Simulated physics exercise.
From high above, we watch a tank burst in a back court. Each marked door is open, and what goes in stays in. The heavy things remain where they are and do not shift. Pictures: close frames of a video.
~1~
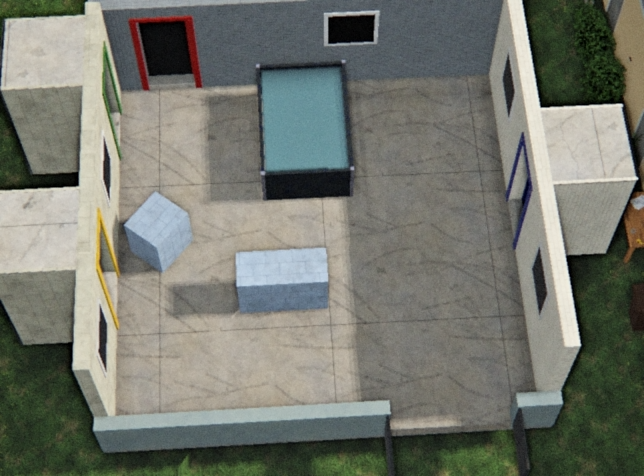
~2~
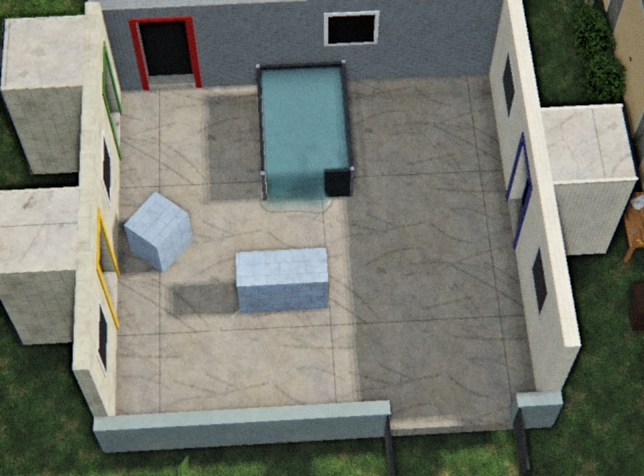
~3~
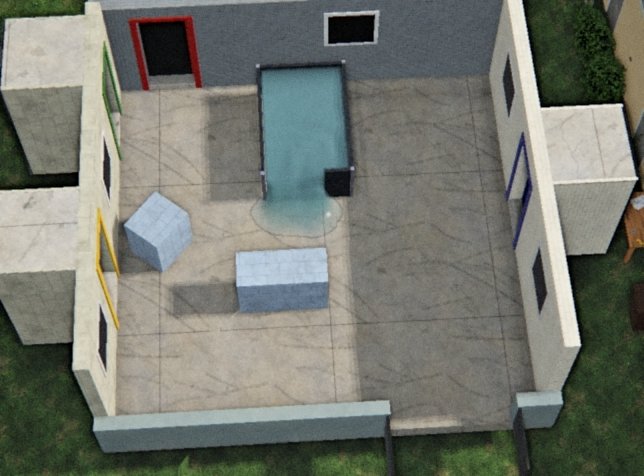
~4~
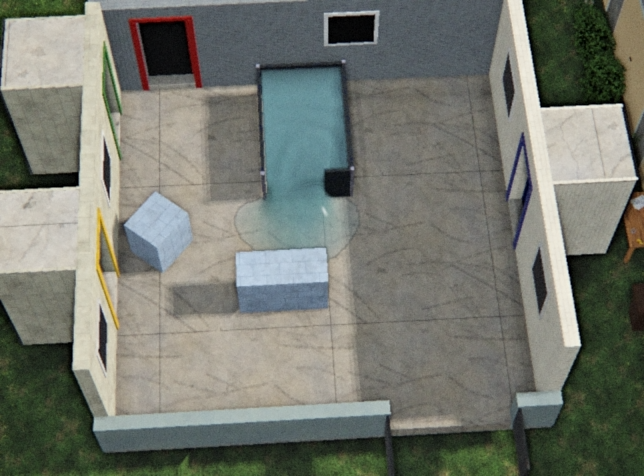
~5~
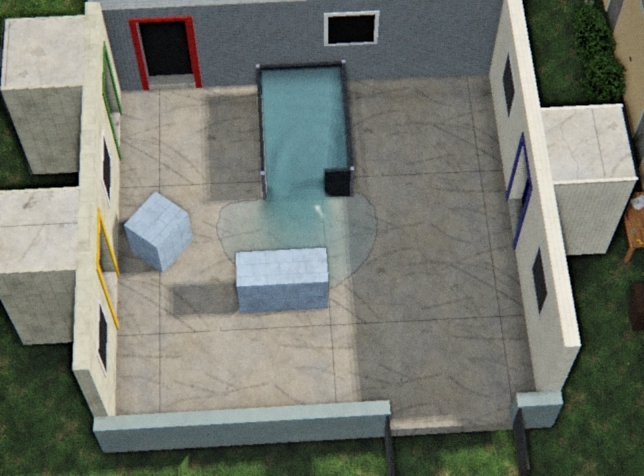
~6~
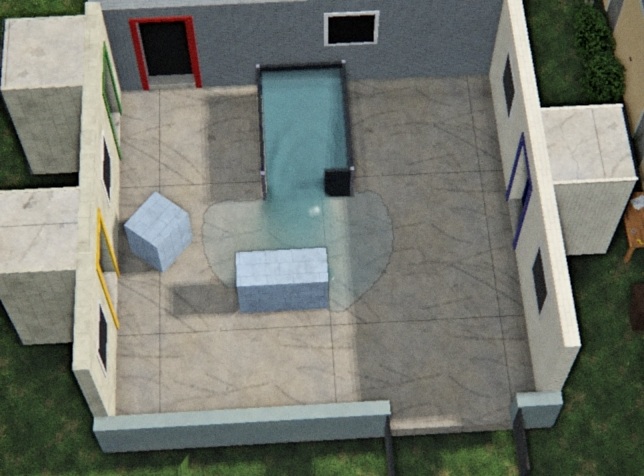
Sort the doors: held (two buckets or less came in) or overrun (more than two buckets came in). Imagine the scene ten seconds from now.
Sorted: Yellow door held, blue door held, red door held, green door held.
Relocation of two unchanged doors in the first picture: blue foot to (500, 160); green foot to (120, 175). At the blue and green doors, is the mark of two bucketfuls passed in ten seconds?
Blue door: Falls short. Green door: Falls short.
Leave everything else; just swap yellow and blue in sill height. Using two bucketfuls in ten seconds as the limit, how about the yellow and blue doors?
You'll see the yellow tops the limit and the blue stays short.
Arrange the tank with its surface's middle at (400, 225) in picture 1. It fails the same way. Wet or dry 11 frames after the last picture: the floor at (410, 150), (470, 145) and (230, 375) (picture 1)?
One after the other: Untouched, untouched, reached.
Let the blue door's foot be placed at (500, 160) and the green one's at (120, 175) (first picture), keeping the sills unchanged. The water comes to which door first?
I say the yellow-painted one.
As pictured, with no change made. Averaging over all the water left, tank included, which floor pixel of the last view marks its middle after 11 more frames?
I'd put my finger on (296, 215).
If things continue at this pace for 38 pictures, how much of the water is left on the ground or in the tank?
Near 88 percent, give or take.
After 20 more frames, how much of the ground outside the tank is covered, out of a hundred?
Roughly 60 per cent.
A moment on, water covers 20 % of the floor; the yellow door not reached, the blue door not reached, the red door not reached, the green door not reached.
Next, water covers 40 % of the floor; the yellow door under two buckets in, the blue door not reached, the red door not reached, the green door not reached.
Then, water covers 60 % of the floor; the yellow door under two buckets in, the blue door wet at the sill, nothing in, the red door not reached, the green door not reached.
Later, water covers 80 % of the floor; the yellow door under two buckets in, the blue door wet at the sill, nothing in, the red door wet at the sill, nothing in, the green door wet at the sill, nothing in.
In the end, water covers 95 % of the floor; the yellow door under two buckets in, the blue door under two buckets in, the red door wet at the sill, nothing in, the green door wet at the sill, nothing in.
